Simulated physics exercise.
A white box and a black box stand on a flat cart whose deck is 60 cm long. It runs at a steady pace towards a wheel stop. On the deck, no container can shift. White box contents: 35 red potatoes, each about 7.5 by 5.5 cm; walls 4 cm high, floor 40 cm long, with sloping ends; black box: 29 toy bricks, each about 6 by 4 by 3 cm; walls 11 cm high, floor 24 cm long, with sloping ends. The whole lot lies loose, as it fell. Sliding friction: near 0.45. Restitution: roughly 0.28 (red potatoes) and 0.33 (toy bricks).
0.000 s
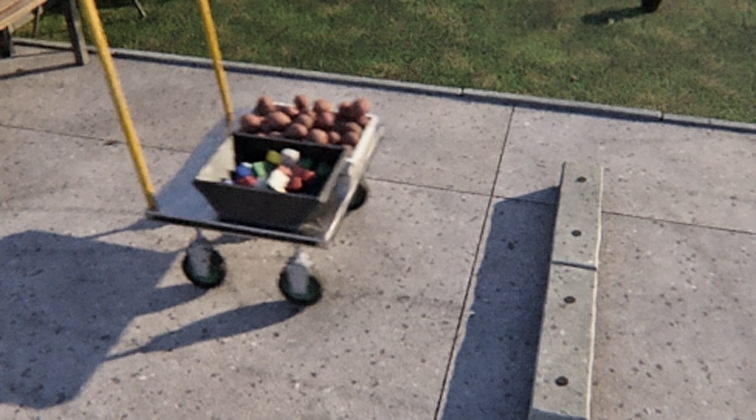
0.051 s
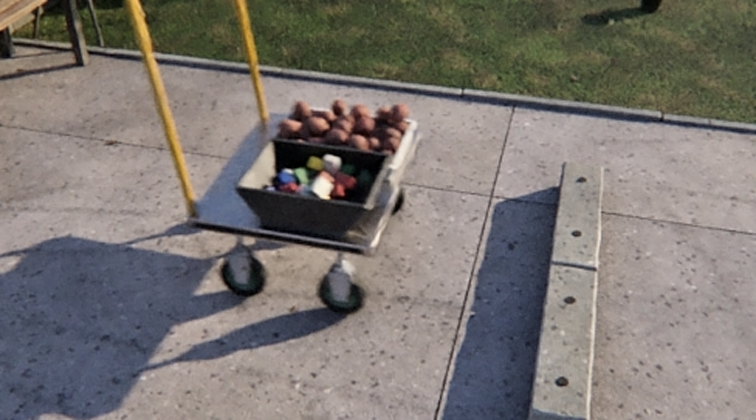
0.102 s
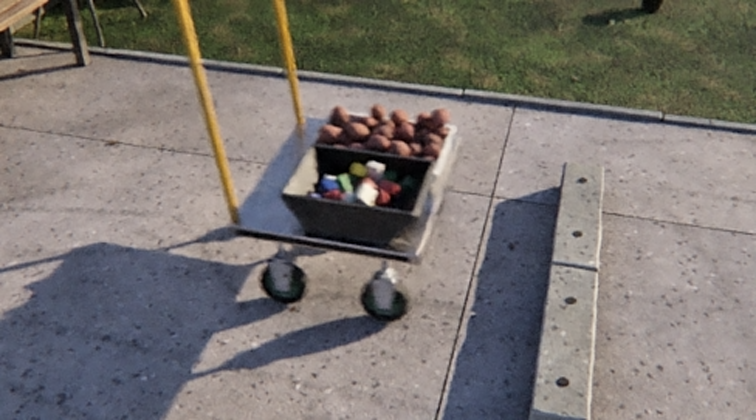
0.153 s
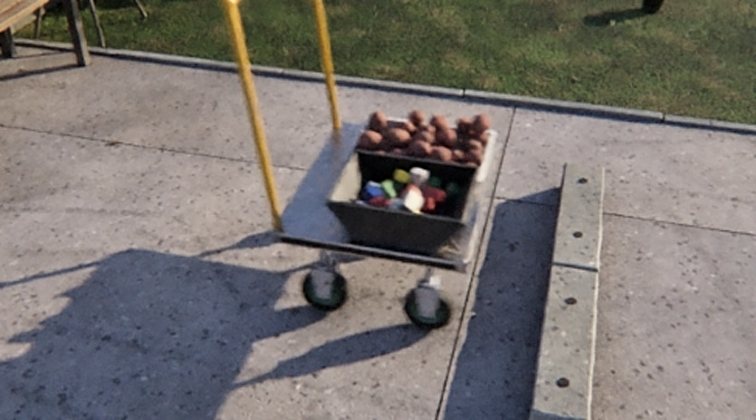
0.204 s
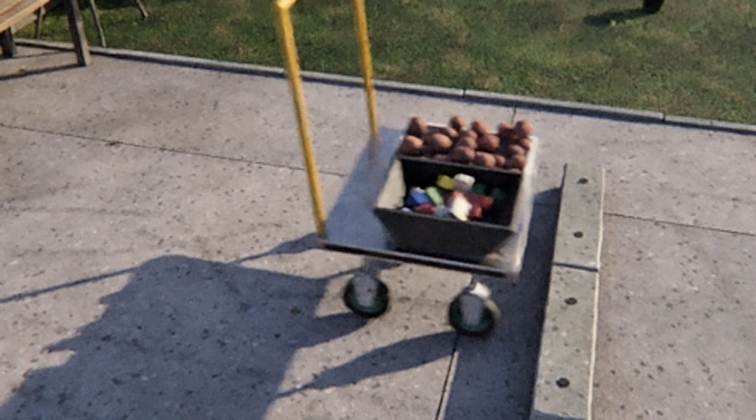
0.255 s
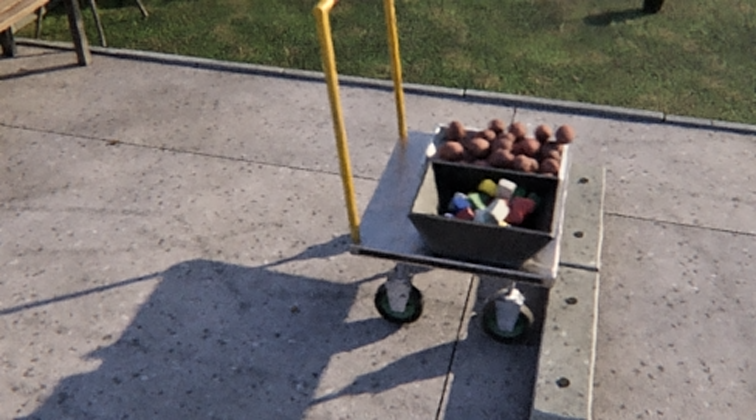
Flat cart with yellow handle carrying potatoes and colourful toy bricks in two boxes, rolling rightward across paving to a low kerb.
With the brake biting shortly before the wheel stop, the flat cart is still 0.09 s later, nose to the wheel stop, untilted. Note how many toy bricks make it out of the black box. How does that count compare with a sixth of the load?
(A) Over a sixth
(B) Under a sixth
B, under a sixth.
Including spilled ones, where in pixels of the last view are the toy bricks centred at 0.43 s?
Pixel (519, 218), give or take.
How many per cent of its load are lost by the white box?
White box - about 35 per cent.
After 0.31 s, white box 34 in, 1 out and black box 29 in, 0 out.
After 0.43 s, white box 27 in, 8 out and black box 29 in, 0 out.
After 0.66 s, white box 23 in, 12 out and black box 29 in, 0 out.
Final count (at 1.16 s), white box 23 in, 12 out and black box 29 in, 0 out. Asked share, 0 of 29, 0 per cent.
